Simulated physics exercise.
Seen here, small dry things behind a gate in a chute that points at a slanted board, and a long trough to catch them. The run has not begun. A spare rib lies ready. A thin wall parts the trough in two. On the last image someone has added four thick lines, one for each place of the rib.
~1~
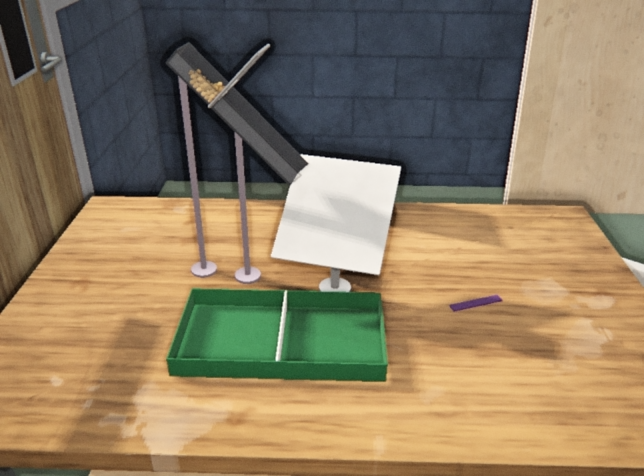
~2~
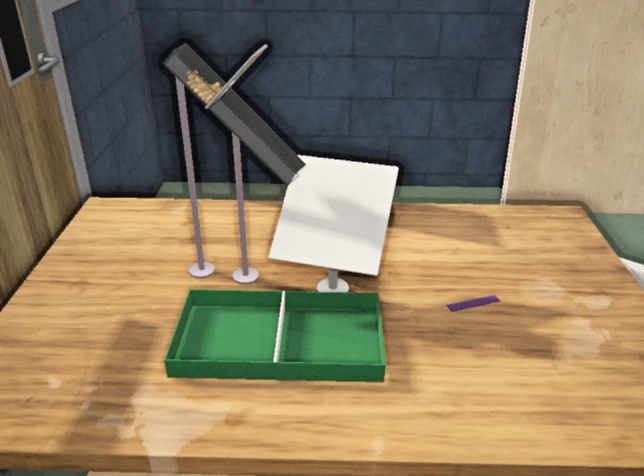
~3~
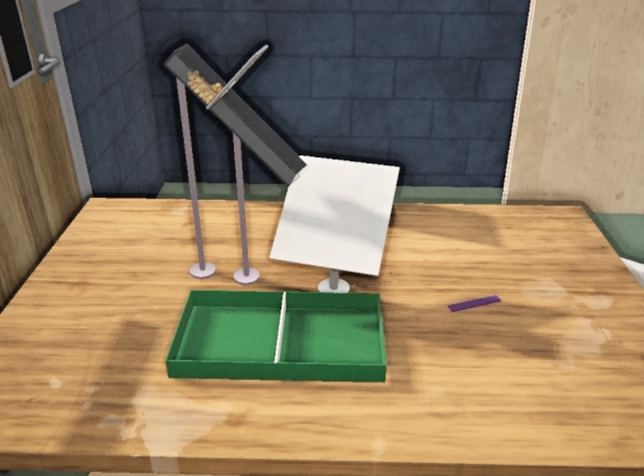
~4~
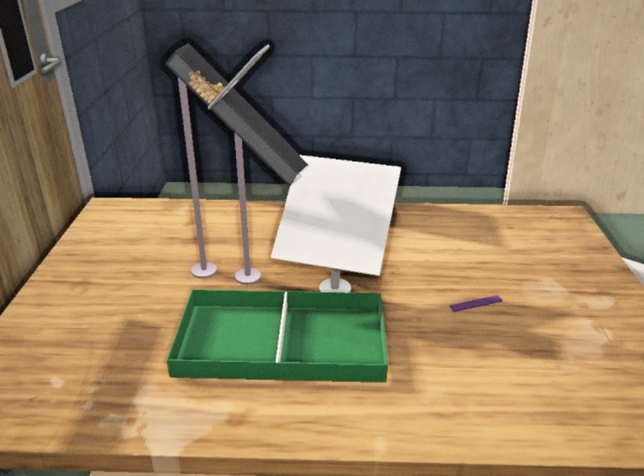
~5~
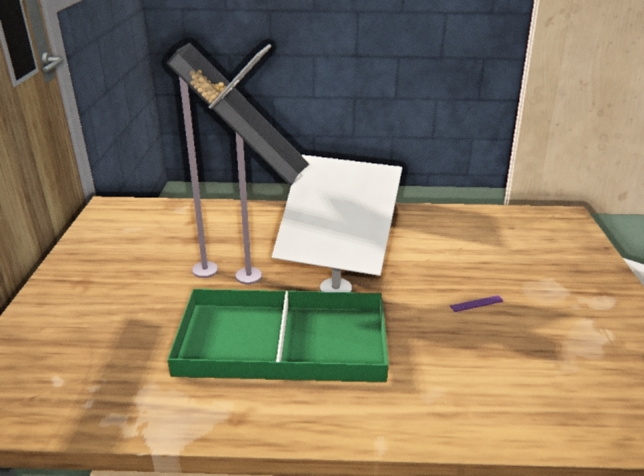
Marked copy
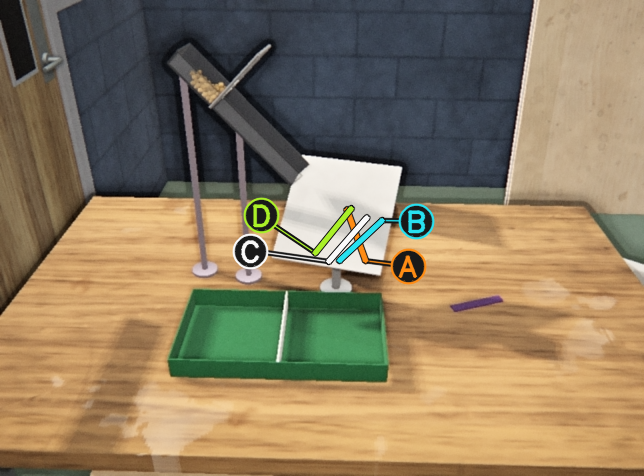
Green divided trough sitting on a wooden table below a tilted white board and a raised dark chute holding tan pieces, nothing moving.
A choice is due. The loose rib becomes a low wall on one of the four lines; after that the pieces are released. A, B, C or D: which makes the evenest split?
Use line D.
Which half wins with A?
The right half.
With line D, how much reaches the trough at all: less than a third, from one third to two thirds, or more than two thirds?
It is more than two thirds.
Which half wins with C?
More lands on the right.
On the marked copy, line A from (347, 209) to (365, 260); line B from (382, 220) to (339, 260); line C from (366, 217) to (328, 261); line D from (351, 208) to (315, 253).
Choosing A, of what is caught, none in the left half, all in the right.
Choosing B, of what is caught, none in the left half, all in the right.
Choosing C, of what is caught, a small part in the left half, nearly all in the right.
Choosing D, of what is caught, about half in the left half, about half in the right.
